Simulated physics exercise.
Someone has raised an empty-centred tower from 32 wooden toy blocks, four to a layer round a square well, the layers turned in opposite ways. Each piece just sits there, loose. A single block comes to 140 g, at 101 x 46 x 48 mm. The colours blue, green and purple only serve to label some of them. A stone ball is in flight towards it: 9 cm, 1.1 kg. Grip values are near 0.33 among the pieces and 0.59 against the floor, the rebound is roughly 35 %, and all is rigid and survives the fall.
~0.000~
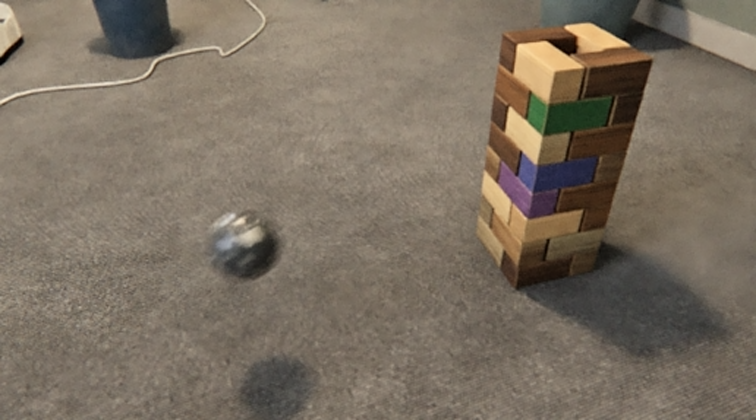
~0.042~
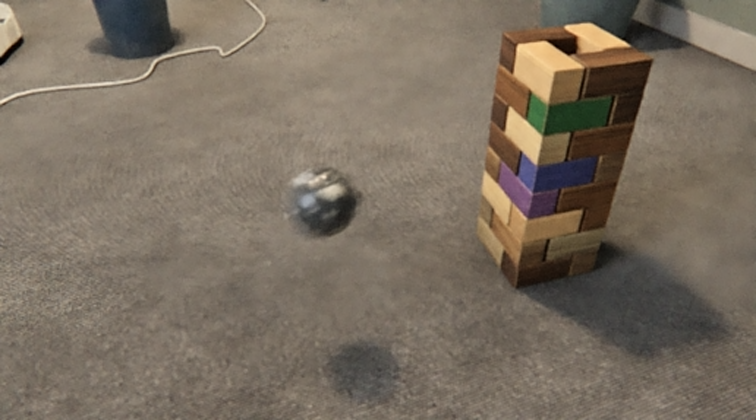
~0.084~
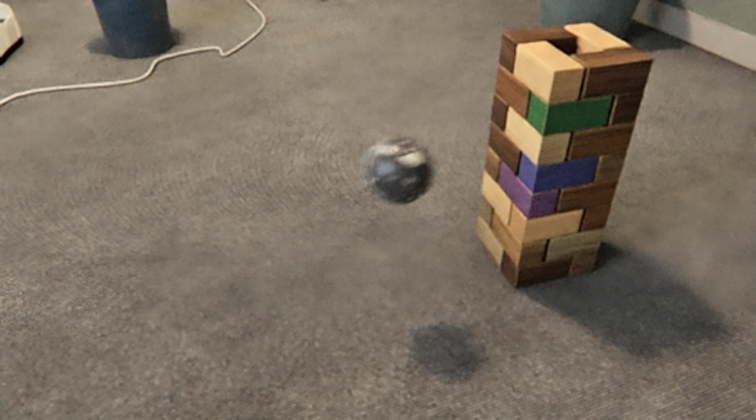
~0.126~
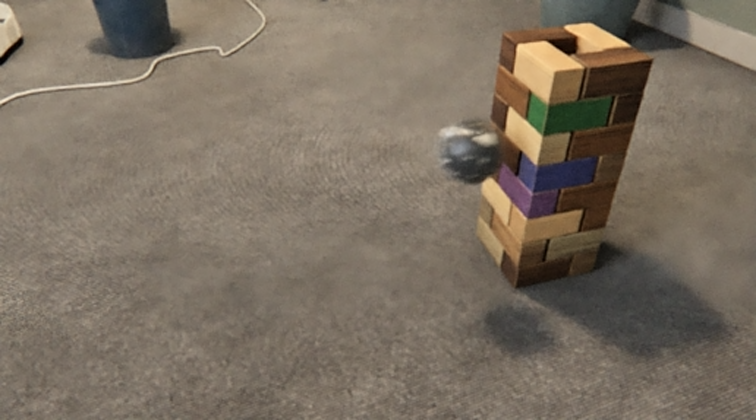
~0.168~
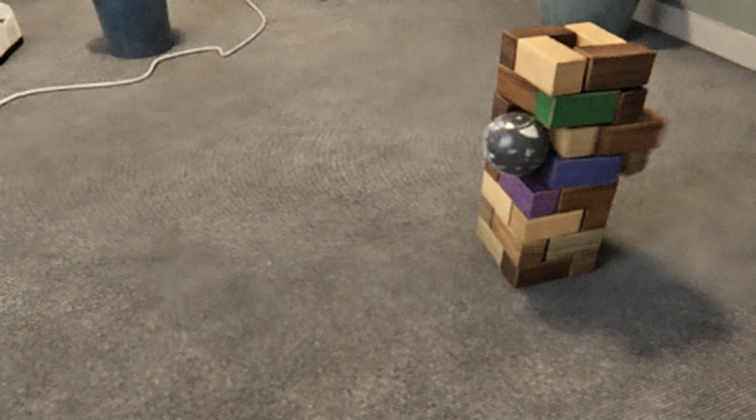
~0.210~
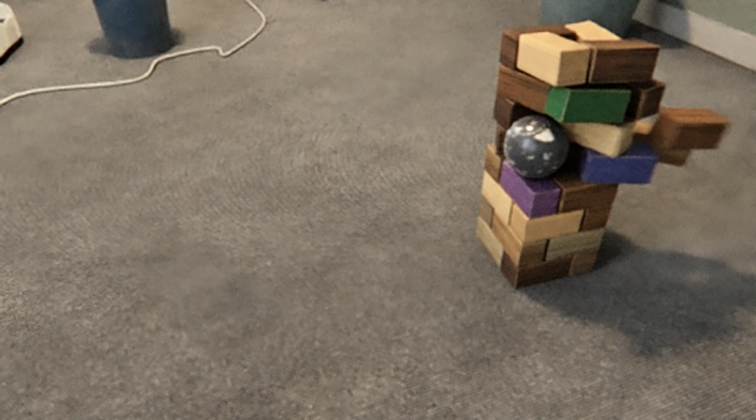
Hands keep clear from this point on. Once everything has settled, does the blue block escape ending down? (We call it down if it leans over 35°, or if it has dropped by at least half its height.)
No, it ends down.
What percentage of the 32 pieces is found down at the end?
45%.
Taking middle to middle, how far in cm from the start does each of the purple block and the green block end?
Approx. distance from start in cm - purple 2, green 42.
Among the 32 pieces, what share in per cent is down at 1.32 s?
45 %.
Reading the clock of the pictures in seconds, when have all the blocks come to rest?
2.0 s or so.
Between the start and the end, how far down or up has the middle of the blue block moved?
I'd say it sits close to 19 centimetres lower by the end.
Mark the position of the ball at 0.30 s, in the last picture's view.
Location: Close to (566, 142).
After 0.30 s, ball still moving; 2 of the 32 blocks down; blue block leaning 14°; green block leaning 27°.
After 0.50 s, ball still moving; 9 of the 32 blocks down; blue block leaning 15°, 18 cm lower; green block on its side.
After 0.88 s, ball still moving; 9 of the 32 blocks down; blue block 19 cm lower; green block on its side.
After 1.32 s, ball still moving; 15 of the 32 blocks down; blue block 19 cm lower; green block on its side.
At rest (2.0 s), ball rolling away; 15 of the 32 blocks down; blue block 19 cm lower; green block on its side; purple block shifted 19 mm. As the last picture would show them, middles, blue block near (727, 270), green block near (687, 393).
